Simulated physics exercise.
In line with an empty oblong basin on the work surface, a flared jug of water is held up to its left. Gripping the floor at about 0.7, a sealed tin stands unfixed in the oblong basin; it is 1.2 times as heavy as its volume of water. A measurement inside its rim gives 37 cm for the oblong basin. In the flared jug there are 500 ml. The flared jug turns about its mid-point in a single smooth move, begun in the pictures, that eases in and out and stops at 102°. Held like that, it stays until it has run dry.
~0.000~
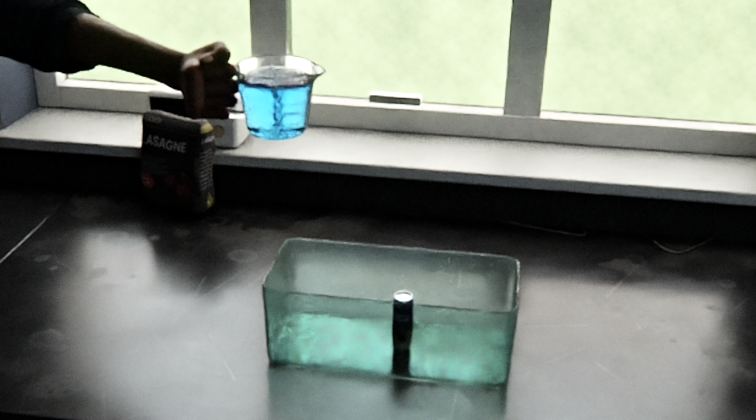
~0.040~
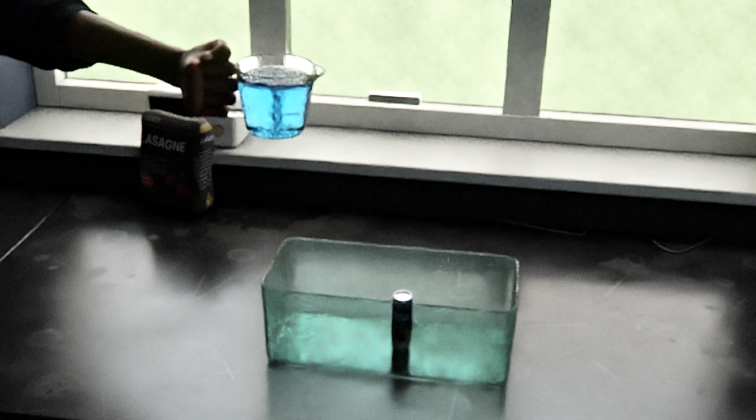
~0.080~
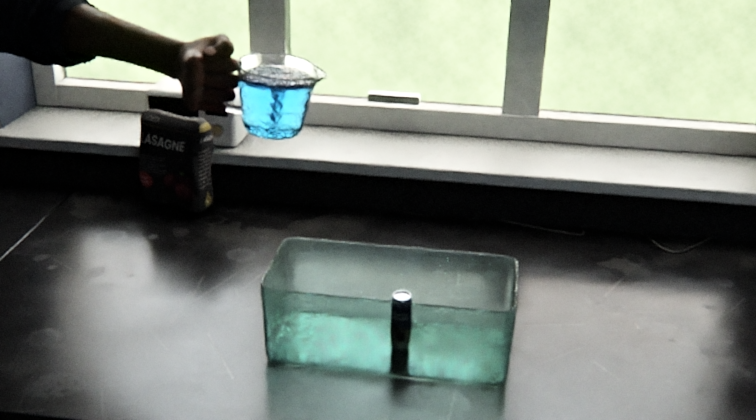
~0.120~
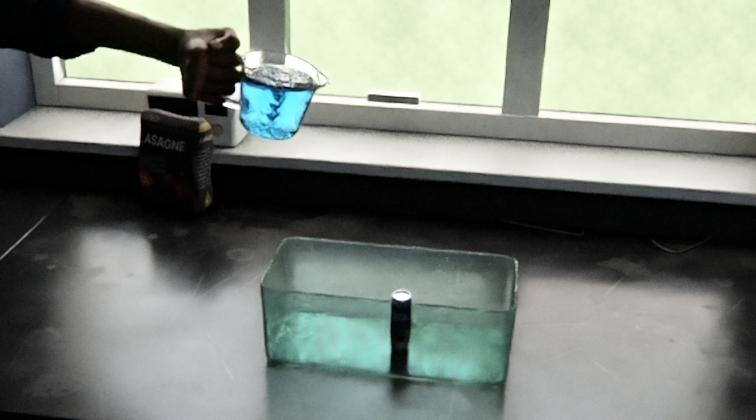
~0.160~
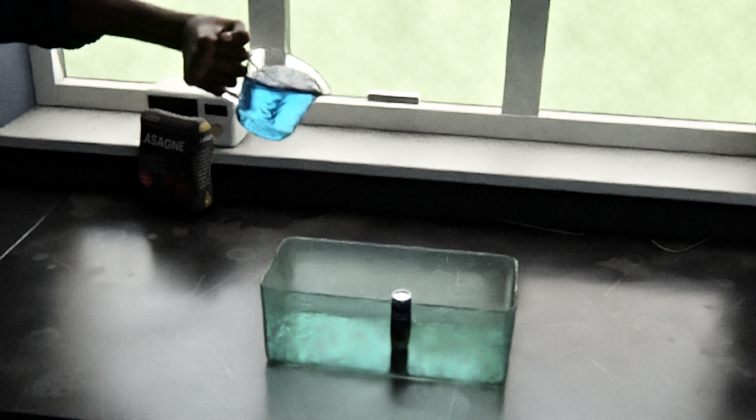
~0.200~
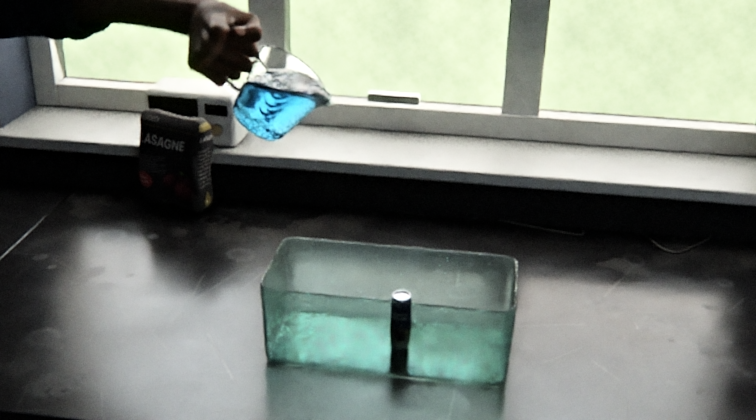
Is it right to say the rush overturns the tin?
It's bound to be brought down.
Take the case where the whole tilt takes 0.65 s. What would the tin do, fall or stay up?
Well, the tin simply tips.
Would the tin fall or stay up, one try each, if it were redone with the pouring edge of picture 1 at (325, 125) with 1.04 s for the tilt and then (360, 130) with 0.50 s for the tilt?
In the first try it remains standing; in the second it comes down.
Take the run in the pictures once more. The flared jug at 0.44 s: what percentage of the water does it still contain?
36 %.
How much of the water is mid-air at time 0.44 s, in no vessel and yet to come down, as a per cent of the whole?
Around 58 in a hundred.
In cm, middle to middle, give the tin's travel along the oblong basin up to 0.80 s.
I'd put it at around 9 centimetres.
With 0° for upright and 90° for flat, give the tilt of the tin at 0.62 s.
I'd say it's tipped close to 15 degrees.
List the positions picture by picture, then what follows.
The first frame shows tilt 0°; pouring edge (325, 71); surface from (242, 73) to (314, 77); the oblong basin's rim runs from (274, 263) to (518, 285); the tin's top is at (403, 298).
The second frame shows tilt 2°; pouring edge (326, 72); surface from (241, 72) to (313, 78).
The third frame shows tilt 6°; pouring edge (327, 76); surface from (243, 70) to (315, 79).
The fourth frame shows tilt 14°; pouring edge (330, 83); surface from (246, 70) to (318, 82).
The fifth frame shows tilt 24°; pouring edge (332, 93); surface from (248, 72) to (322, 85).
The sixth frame shows tilt 35°; pouring edge (333, 104); surface from (246, 79) to (331, 97); 2 per cent is over the edge.
By 0.44 s the tilt is 98° and 37 per cent is still to pour; the tin stands where it began.
By 0.62 s the tilt is 102° and 6 per cent is still to pour; the tin leans 17°.
By 0.80 s the tilt is 102° and 0 per cent is still to pour; the tin lies on its side.
By 1.00 s the tilt is 102° and 0 per cent is still to pour; the tin lies on its side.
At rest the tin lies on its side.
